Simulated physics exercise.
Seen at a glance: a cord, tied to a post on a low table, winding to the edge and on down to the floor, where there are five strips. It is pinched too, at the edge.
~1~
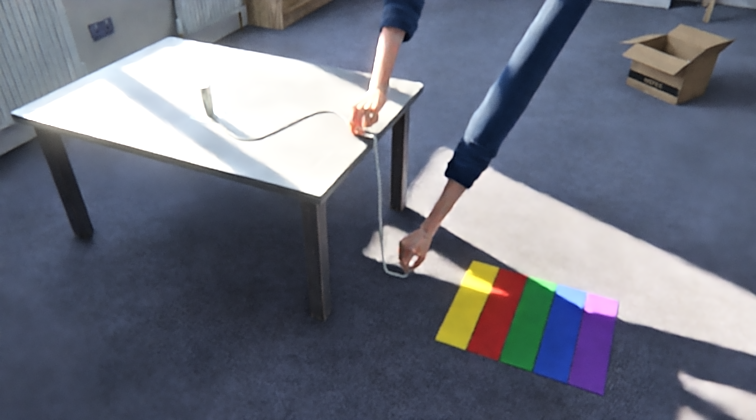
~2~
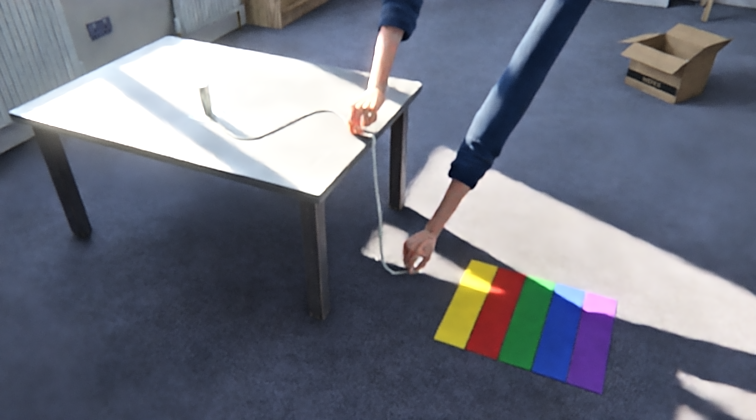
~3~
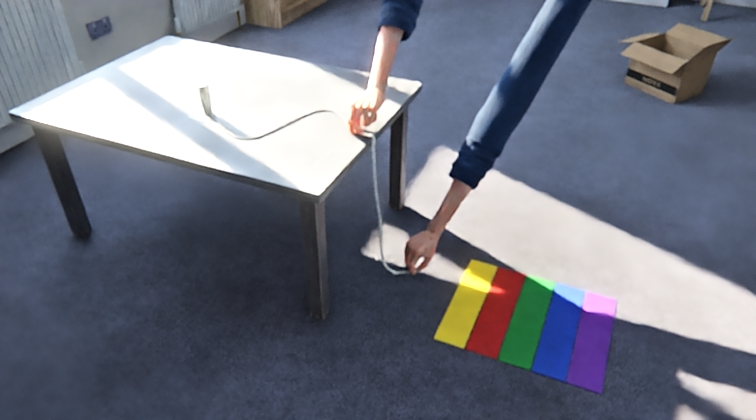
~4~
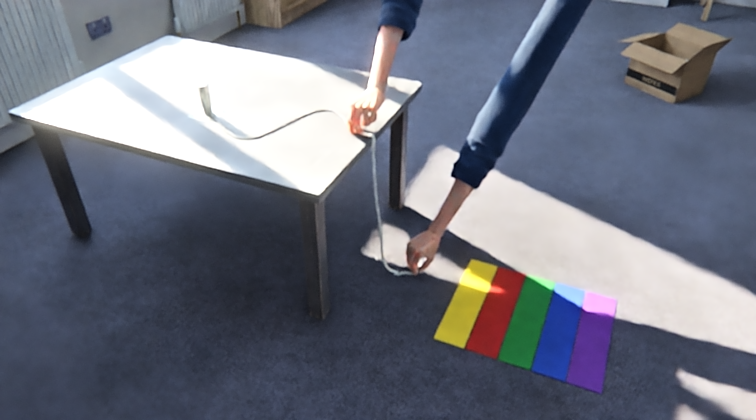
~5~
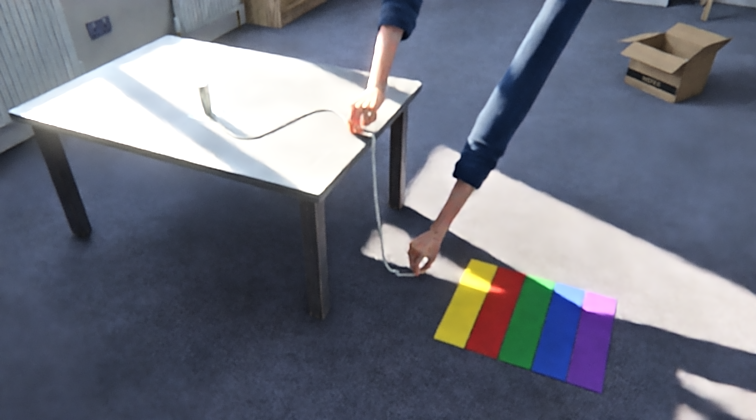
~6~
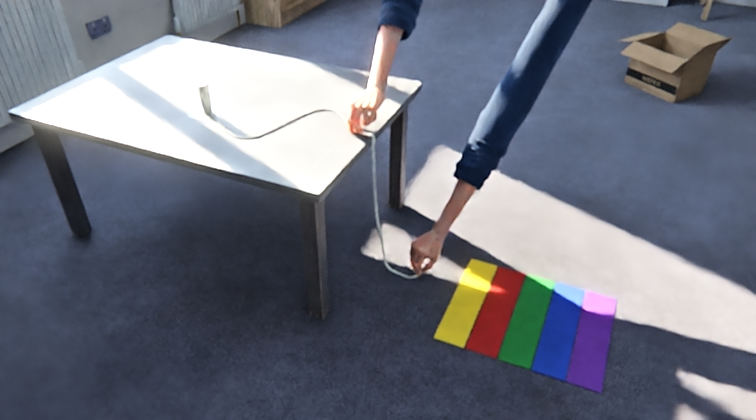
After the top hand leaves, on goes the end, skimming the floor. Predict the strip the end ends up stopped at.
The end ends up at the purple strip.
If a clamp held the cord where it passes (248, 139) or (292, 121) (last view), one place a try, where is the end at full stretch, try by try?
It ends up at (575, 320) the first time and at (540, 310) the second time.
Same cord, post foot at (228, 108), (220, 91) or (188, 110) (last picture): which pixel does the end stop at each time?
Going through the tries, you get (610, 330), then (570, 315), then (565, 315).
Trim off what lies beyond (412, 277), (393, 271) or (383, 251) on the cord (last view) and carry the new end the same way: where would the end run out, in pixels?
In order, it comes to rest around (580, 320), (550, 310) and (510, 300).
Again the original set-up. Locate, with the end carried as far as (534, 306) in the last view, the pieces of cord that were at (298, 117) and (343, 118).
(337, 132) for the first, (375, 166) for the second.
Early on, end near (534, 306); over green.
Midway, end near (573, 317); over blue.
At the end of the slack, end near (595, 324); over purple. The purple one.
